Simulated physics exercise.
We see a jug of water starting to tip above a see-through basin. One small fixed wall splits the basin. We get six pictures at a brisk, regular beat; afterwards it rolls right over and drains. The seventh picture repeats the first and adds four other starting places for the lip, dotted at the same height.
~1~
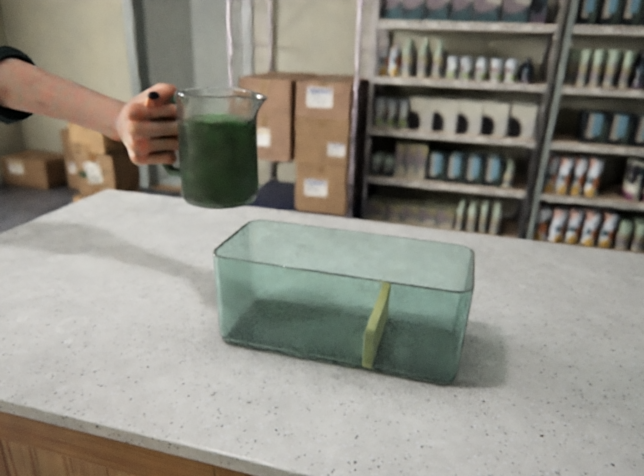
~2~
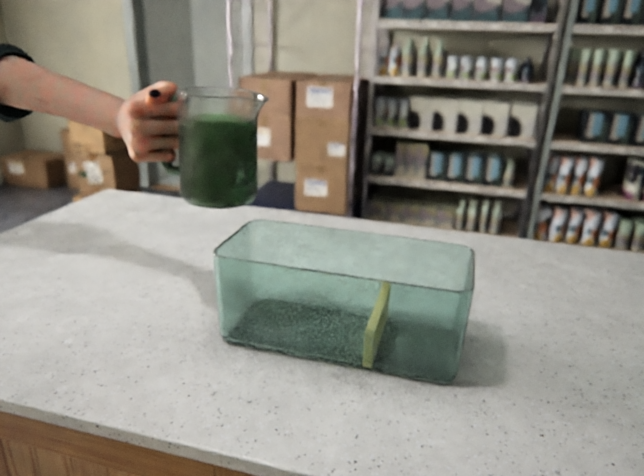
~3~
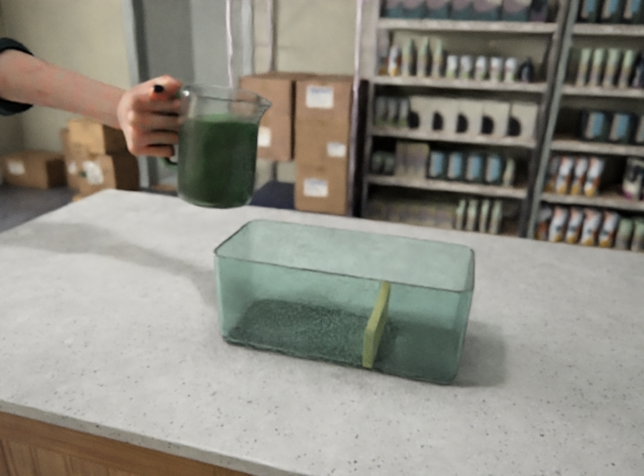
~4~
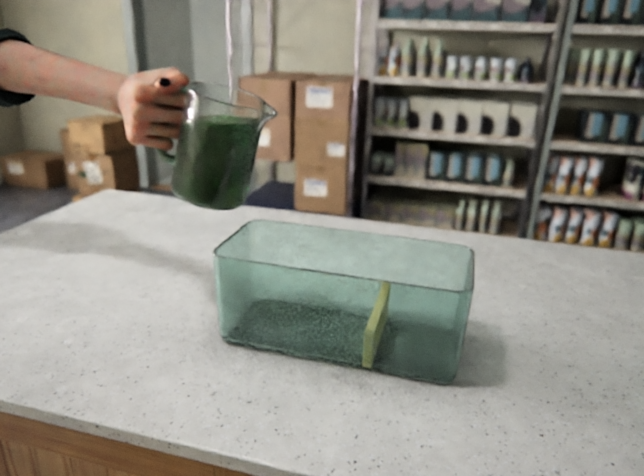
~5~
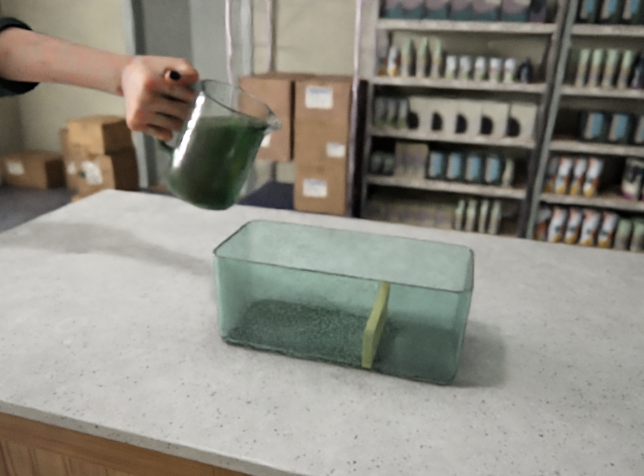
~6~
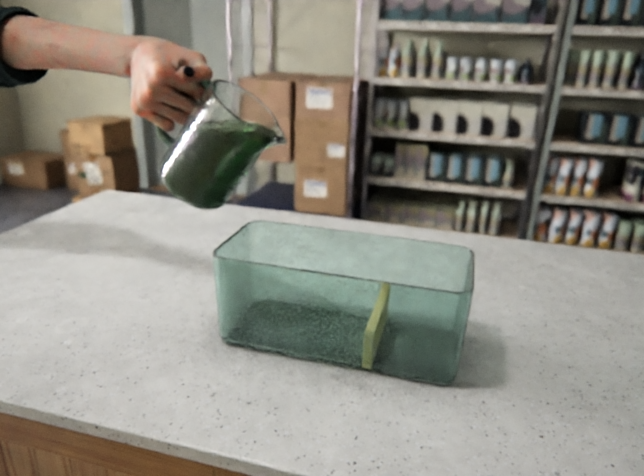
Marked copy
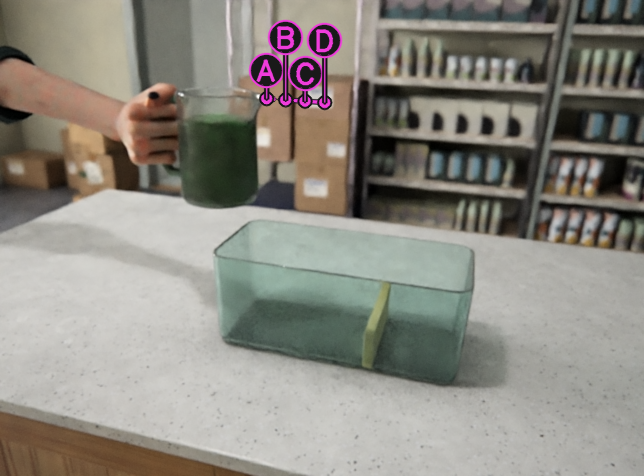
In a storeroom with stocked shelves and cardboard boxes, a hand held a glass jug of dark green liquid above a see-through basin with a low yellowish divider, then gradually tilted it to the right.
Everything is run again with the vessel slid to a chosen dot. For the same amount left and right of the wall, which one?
The best place is D.
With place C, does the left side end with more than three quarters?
Yes, it does.
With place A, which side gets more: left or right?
More ends on the left.
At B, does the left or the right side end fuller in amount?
The left one.
In magenta, A at (266, 98); B at (285, 99); C at (305, 101); D at (324, 102).
If A is chosen, about 96 % ends left of the wall and 3 % right of it.
If B is chosen, about 95 % ends left of the wall and 3 % right of it.
If C is chosen, about 94 % ends left of the wall and 5 % right of it.
If D is chosen, about 51 % ends left of the wall and 48 % right of it.
